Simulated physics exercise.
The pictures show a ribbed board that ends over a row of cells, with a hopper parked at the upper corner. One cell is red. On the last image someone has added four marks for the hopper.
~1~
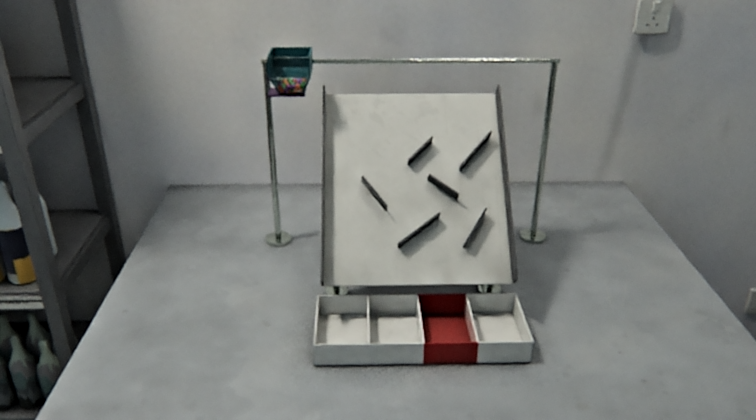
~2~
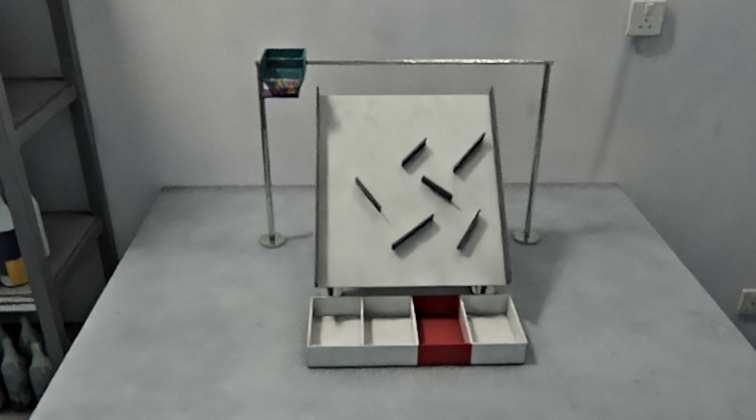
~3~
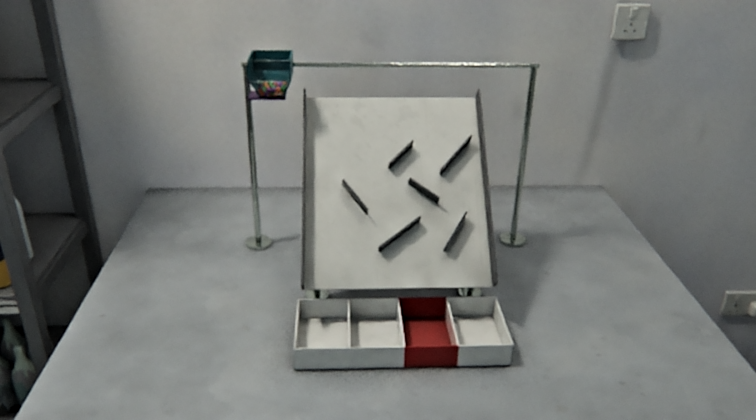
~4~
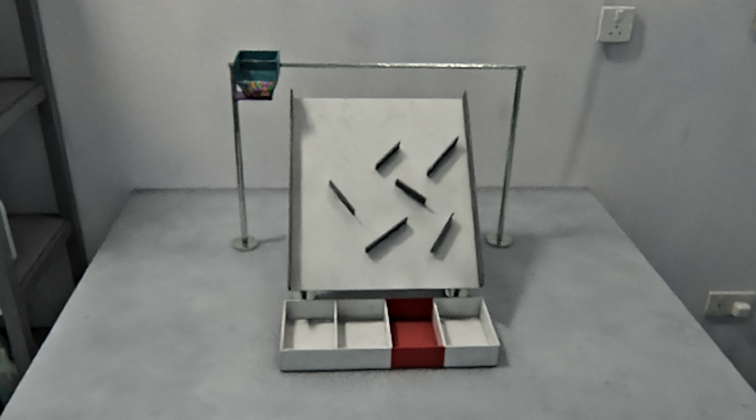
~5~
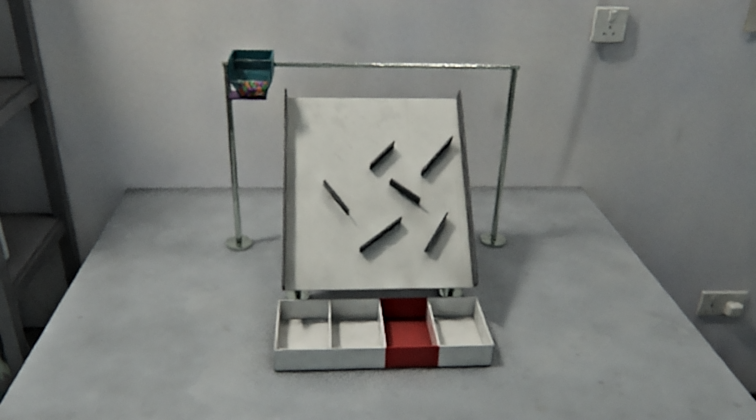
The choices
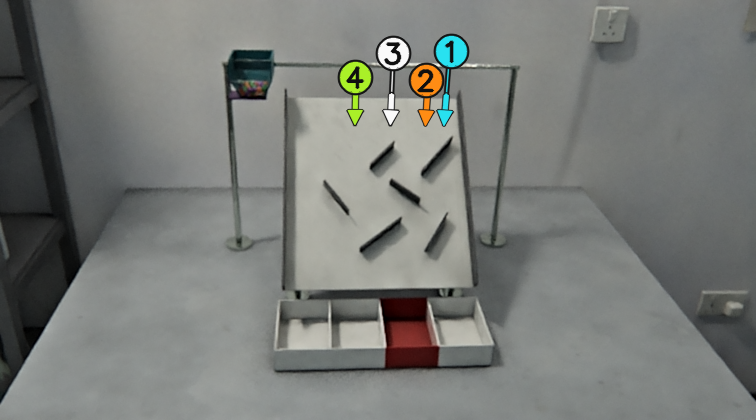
On a grey table against a plain wall, a ribbed board stood above four cells, one red, with a filled hopper at its upper left, and everything drifted slightly left as the view shifted.
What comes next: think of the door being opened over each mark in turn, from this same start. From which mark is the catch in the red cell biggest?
2 works best here.
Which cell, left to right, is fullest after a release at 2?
The third from the left.
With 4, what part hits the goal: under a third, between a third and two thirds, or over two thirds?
It is under a third.
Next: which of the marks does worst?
4.
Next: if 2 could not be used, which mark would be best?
It is 1.
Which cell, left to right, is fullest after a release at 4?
The first from the left.
On the marked copy, mark 1 meets the board at (444, 120); mark 2 meets the board at (425, 120); mark 3 meets the board at (390, 119); mark 4 meets the board at (355, 119).
With 1, roughly half in the red cell, roughly half in other cells, just a few outside the box.
With 2, the larger part in the red cell, about a tenth in other cells, about a tenth outside the box.
With 3, roughly a third in the red cell, roughly two thirds in other cells, just a few outside the box.
With 4, not one piece in the red cell, almost all in other cells, just a few outside the box.
